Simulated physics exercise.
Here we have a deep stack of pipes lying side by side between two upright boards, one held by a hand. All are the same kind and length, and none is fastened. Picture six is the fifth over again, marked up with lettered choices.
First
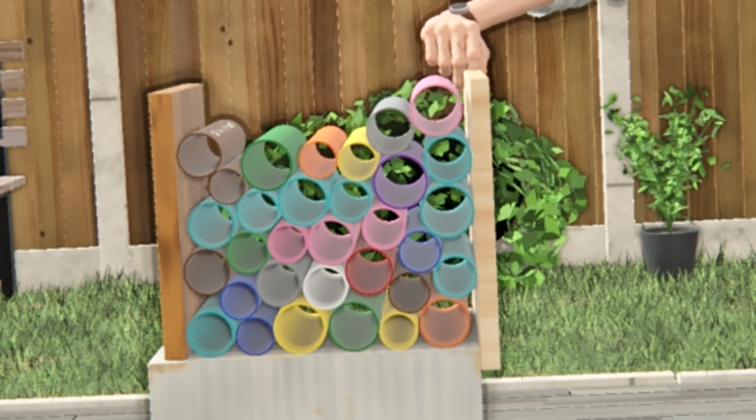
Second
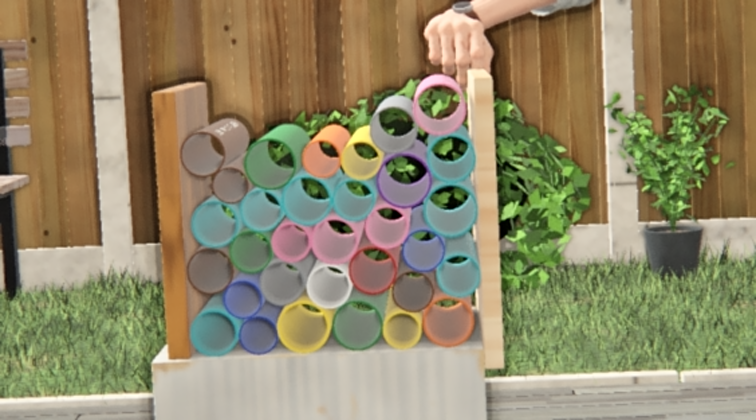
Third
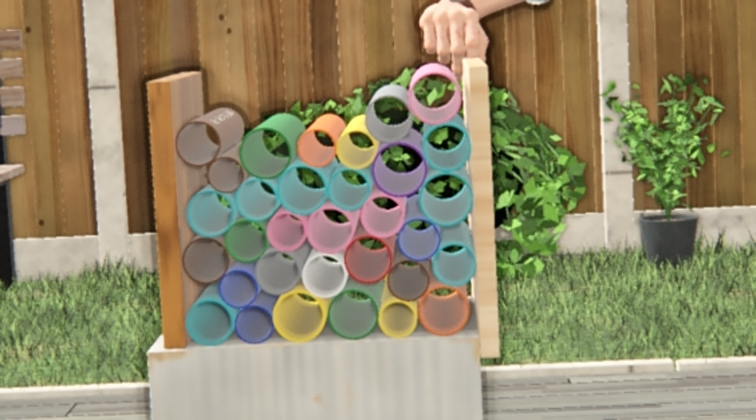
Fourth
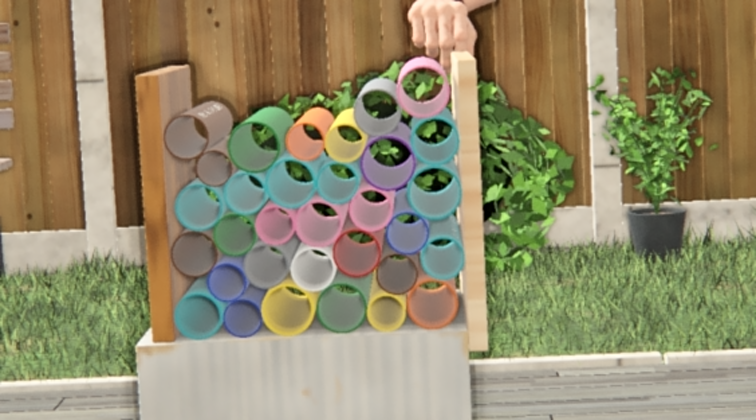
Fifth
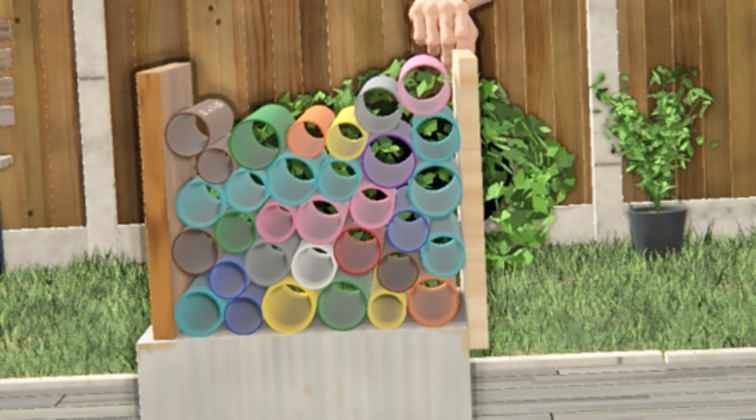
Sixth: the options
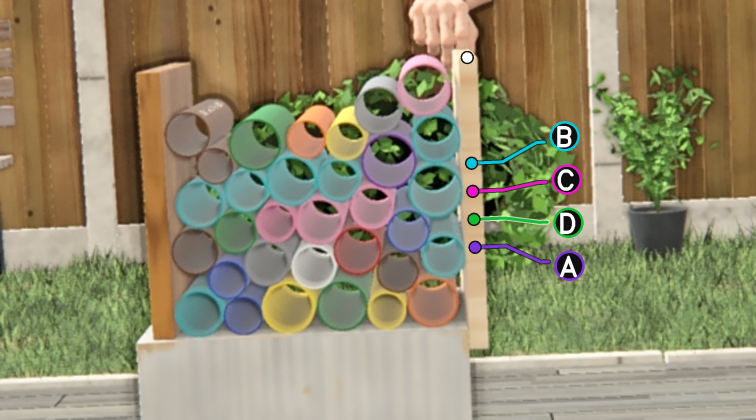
The camera drifts slightly, first a touch right and then left and down, so the garden scene, viewed front-on before a wooden fence, slides a little right, then left and up. Turquoise, pink, yellow, orange, purple, green and brown pipes lie stacked between two upright boards on a pale block, with leafy plants behind and to the right. A hand stays on the right board, and the pipes keep their arrangement.
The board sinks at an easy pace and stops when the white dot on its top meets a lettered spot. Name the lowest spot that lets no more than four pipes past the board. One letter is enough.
No lower than D.
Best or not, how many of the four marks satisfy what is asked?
Three of the four.
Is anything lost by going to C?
At C: Yes.
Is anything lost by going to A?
Yes, at A.
On the marked copy, A at (475, 248); B at (472, 163); C at (473, 192); D at (474, 219); the white dot at (467, 57).
Following D. Soon after the start, top of the board (461, 129).
Later, top of the board (464, 210).
In the end, top of the board (464, 219), three out over the board.
As for the rest, A more than four out over the board; B one out over the board; C three out over the board.
